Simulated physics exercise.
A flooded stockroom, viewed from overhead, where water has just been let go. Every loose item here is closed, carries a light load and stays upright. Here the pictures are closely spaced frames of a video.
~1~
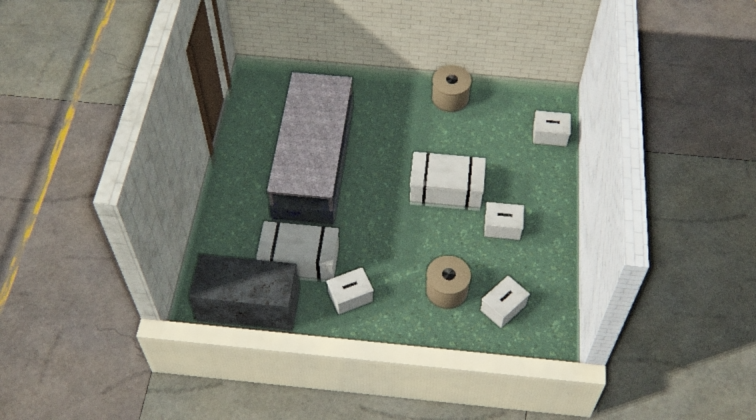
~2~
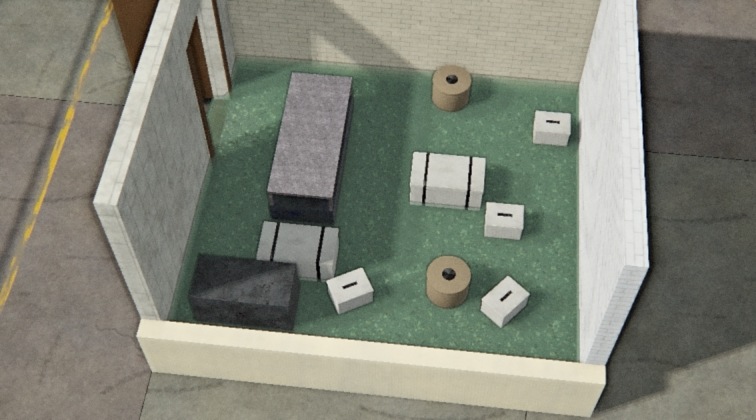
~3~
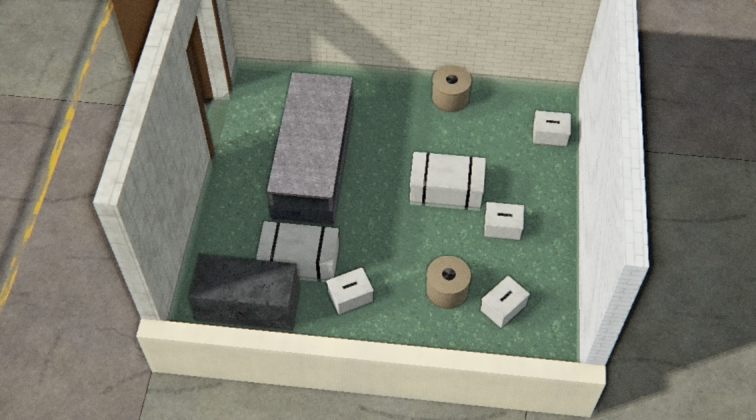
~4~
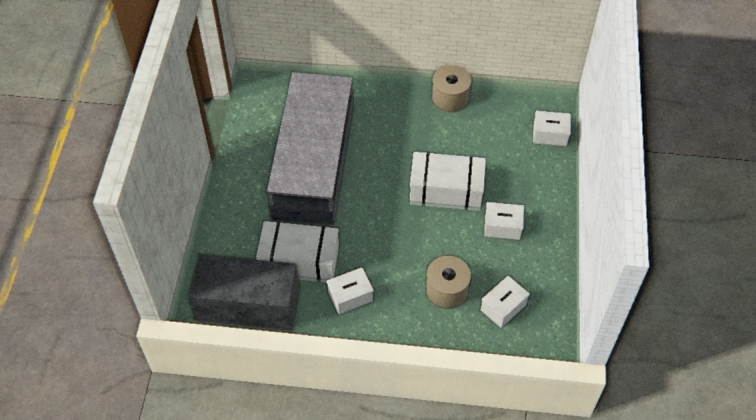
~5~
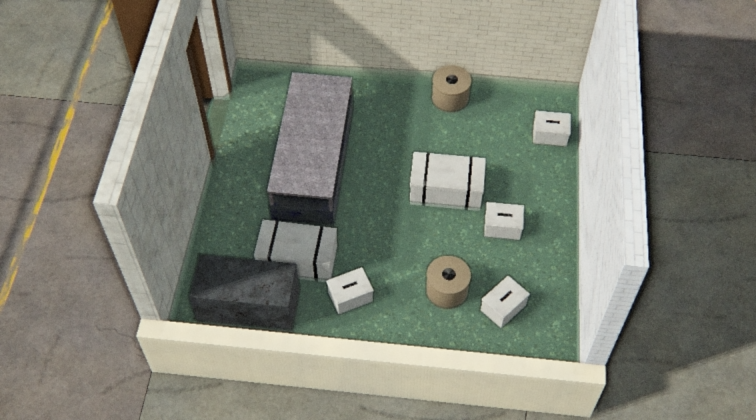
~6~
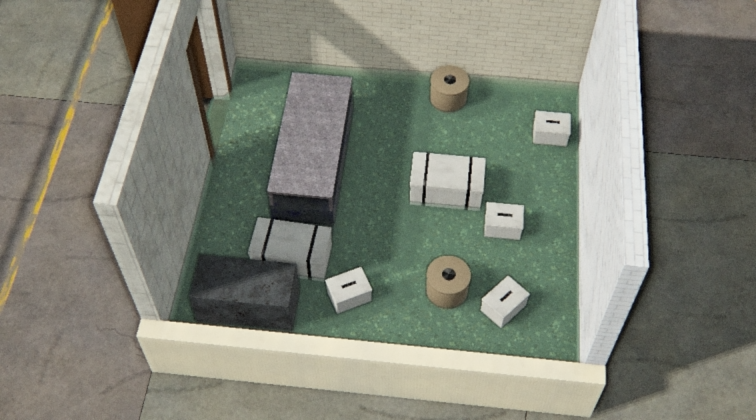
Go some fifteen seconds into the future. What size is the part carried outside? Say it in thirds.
Fraction: One third to two thirds.
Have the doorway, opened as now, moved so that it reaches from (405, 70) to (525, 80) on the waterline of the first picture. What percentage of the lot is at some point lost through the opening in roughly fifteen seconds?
About 60 per cent.
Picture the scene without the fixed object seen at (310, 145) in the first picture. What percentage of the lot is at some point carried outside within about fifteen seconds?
Something like 10 percent of the things.
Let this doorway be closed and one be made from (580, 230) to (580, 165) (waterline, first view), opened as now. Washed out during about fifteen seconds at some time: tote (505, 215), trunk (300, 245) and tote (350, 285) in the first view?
In sequence: Escapes, remains, remains.
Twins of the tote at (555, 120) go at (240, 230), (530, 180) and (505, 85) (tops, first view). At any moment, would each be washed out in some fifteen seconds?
Result list, first to last: Leaves, does not leave, does not leave.
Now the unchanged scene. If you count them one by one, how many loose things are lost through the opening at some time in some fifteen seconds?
The total here is 3.
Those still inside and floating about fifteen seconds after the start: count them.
Number: 5.
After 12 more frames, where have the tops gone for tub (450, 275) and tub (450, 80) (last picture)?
I'd say about (408, 275) for the first and about (366, 65) for the second.
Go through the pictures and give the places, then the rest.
A trunk at (298, 243) floats; a tub at (452, 80), afloat; 0 of 8 have shifted, in the first picture.
A trunk at (298, 243), afloat; a tub at (452, 80) floats; 0 of 8 have shifted, in the second picture.
A trunk at (298, 243), afloat; a tub at (452, 80) floats; 0 of 8 have shifted, in the third picture.
A trunk at (298, 243), afloat; a tub at (452, 80), afloat; 0 of 8 have shifted, in the fourth picture.
A trunk at (296, 242), afloat, close to its start; a tub at (452, 80) floats; 0 of 8 have shifted, in the fifth picture.
A trunk at (290, 240), afloat, close to its start; a tub at (450, 80) floats; 1 of 8 have shifted, in the sixth picture.
A moment on, 0 of 8 are out; 8 afloat.
Next, 0 of 8 are out; 8 afloat.
Later, 2 of 8 are out; 6 afloat.
In the end, 3 of 8 are out; 5 afloat.
